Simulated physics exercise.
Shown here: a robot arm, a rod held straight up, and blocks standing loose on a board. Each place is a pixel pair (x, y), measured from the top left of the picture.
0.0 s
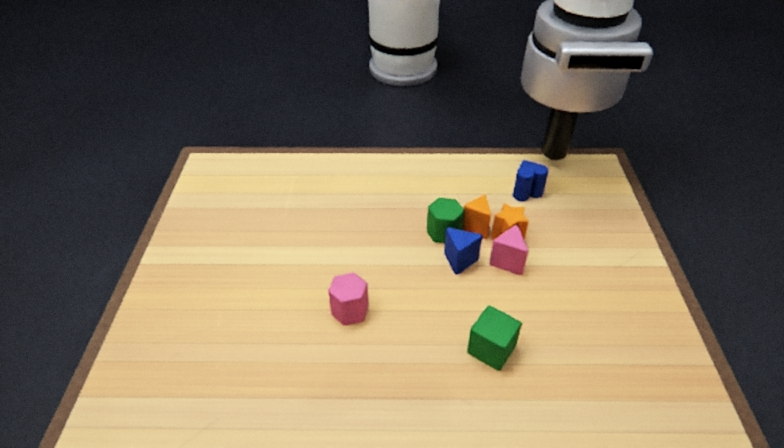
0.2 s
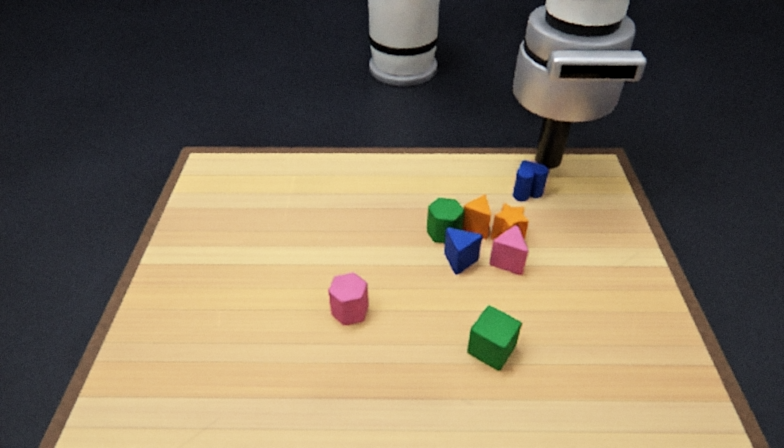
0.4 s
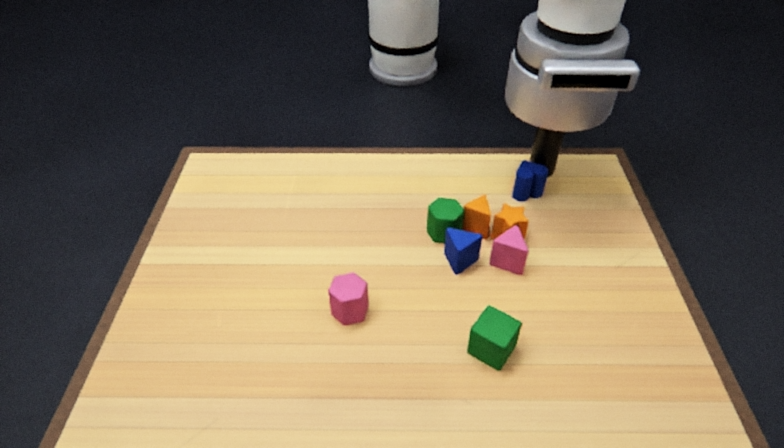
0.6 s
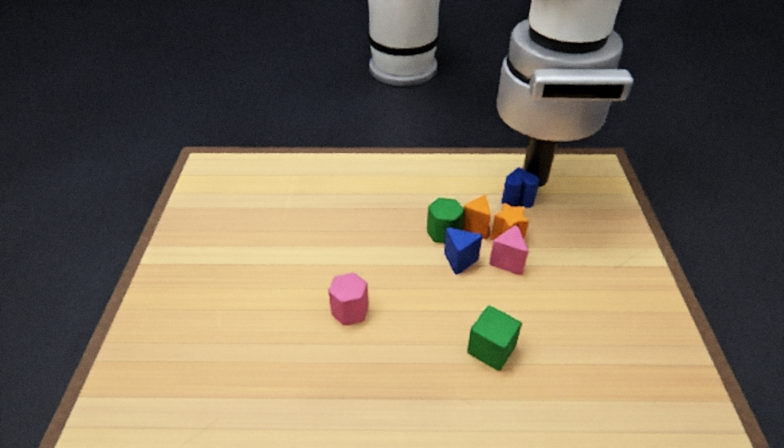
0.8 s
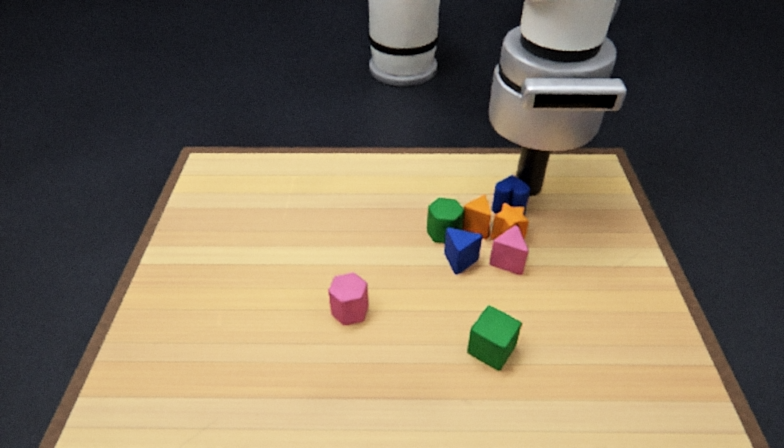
A robot arm moves its rod slightly left and nudges a blue block toward the orange blocks.
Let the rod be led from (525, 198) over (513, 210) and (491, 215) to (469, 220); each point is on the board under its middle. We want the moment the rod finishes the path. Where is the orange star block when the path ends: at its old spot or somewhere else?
The push reaches it.
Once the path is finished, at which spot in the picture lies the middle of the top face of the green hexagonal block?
I'd expect the centre of its top face to be at (418, 221).
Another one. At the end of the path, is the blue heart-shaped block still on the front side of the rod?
The answer is yes.
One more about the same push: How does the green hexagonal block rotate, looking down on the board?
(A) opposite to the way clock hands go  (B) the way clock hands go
That would be B.
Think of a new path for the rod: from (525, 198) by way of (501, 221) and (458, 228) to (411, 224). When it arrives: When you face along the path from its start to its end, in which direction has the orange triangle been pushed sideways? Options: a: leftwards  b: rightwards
a - leftwards.
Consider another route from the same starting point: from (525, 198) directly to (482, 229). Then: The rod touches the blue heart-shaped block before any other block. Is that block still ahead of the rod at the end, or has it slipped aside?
The rod still has the blue heart-shaped block in front of it when the path ends.
What follows on the original path. Halfway along, rod at (503, 204); green hexagonal block at (444, 210), turned 15° clockwise; orange triangle at (471, 209), turned 55° anticlockwise; orange star block at (505, 215), turned 40° anticlockwise; blue heart-shaped block at (483, 197), turned 20° clockwise.
At the end, rod at (470, 211); green hexagonal block at (418, 221), turned 40° clockwise; orange triangle at (451, 222), turned 85° anticlockwise; orange star block at (504, 215), turned 45° anticlockwise; blue heart-shaped block at (451, 207).
